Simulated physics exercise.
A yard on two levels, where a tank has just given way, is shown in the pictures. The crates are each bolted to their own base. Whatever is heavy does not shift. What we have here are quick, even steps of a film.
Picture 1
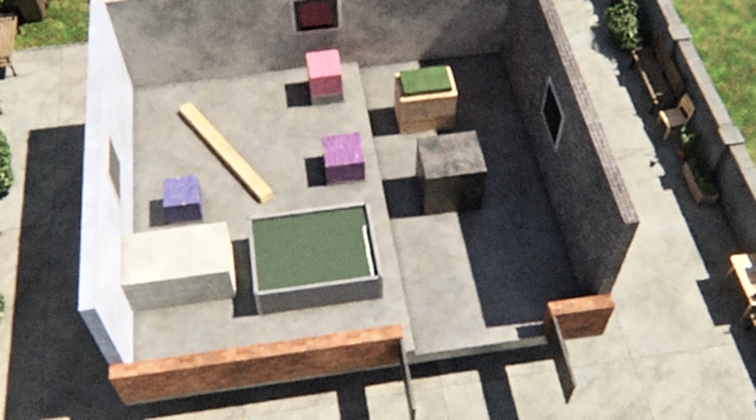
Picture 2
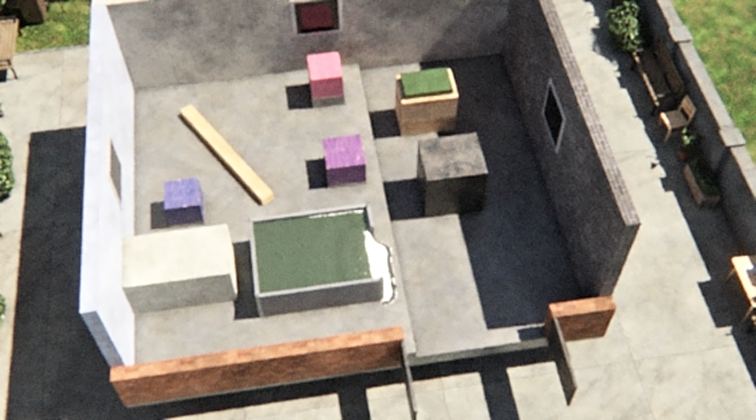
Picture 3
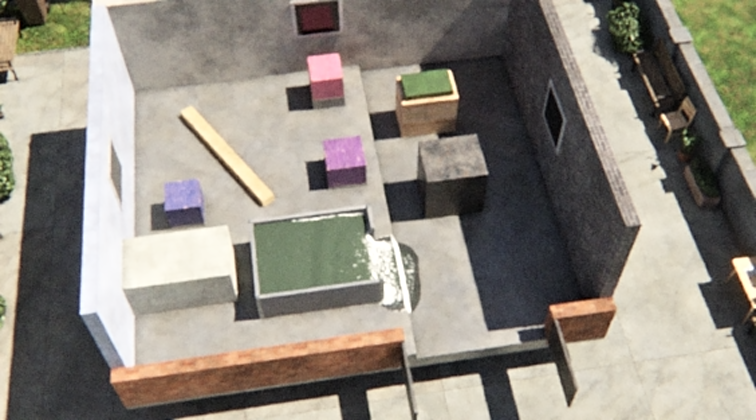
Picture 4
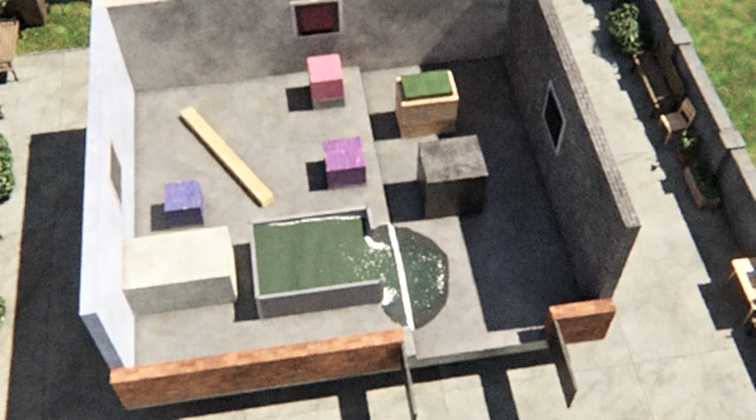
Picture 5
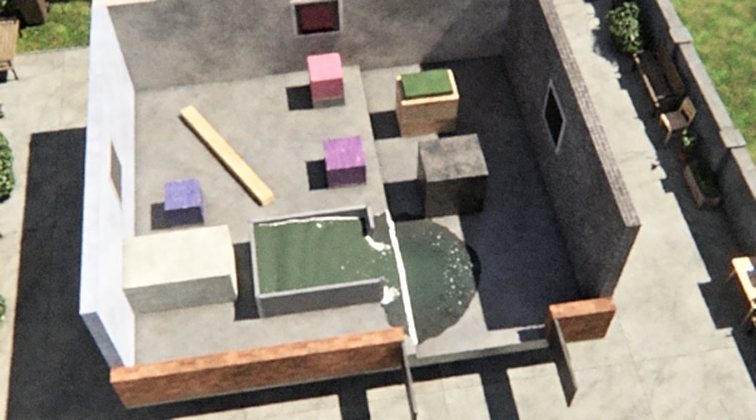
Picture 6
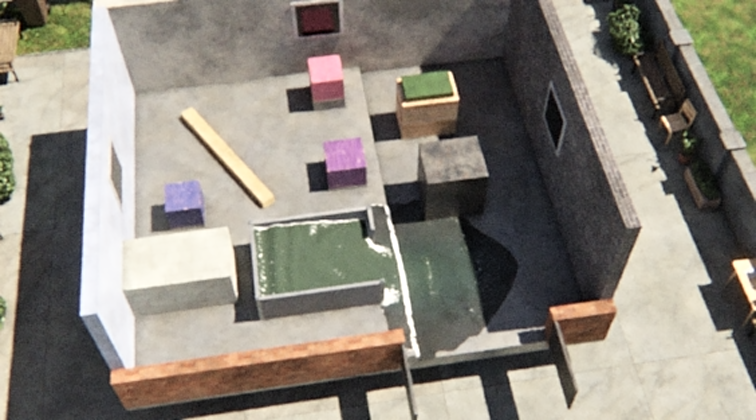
Green water lies still in an open gray tank, then pours out through its right side and spreads rightward across the lower paved floor in a widening dark sheet, passing in front of a dark gray block.
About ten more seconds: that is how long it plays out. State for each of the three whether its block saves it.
As I see it, the pink crate is missed by the water; the blue crate is missed by the water; the purple crate is missed by the water.
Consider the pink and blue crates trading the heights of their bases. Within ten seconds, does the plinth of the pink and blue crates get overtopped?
Well, the pink crate stays unflooded and the blue crate stays unflooded.
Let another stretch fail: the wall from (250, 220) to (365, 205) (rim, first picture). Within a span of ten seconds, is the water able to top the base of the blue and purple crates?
As I see it, blue is doused and purple is doused.
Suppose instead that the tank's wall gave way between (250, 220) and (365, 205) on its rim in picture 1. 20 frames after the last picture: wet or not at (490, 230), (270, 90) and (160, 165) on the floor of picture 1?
Point by point: Unwetted, drenched, drenched.
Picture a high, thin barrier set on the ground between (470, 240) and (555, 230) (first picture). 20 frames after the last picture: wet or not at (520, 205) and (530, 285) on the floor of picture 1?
Reached, reached.
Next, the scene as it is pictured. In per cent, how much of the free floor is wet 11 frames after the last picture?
Close to 25 percent, by my reckoning.
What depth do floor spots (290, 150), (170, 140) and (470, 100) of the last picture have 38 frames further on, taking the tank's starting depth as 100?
Going in order, that's 0, 0 and 6 %.
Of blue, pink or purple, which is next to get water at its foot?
The crate marked purple.
A moment on, water covers 20 % of the floor; the pink crate not reached, the blue crate not reached, the purple crate water round its plinth.
Next, water covers 25 % of the floor; the pink crate not reached, the blue crate not reached, the purple crate water round its plinth.
Then, water covers 30 % of the floor; the pink crate not reached, the blue crate not reached, the purple crate water round its plinth.
Later, water covers 40 % of the floor; the pink crate not reached, the blue crate not reached, the purple crate water round its plinth.
In the end, water covers 45 % of the floor; the pink crate stayed above the water, the blue crate stayed above the water, the purple crate stayed above the water.
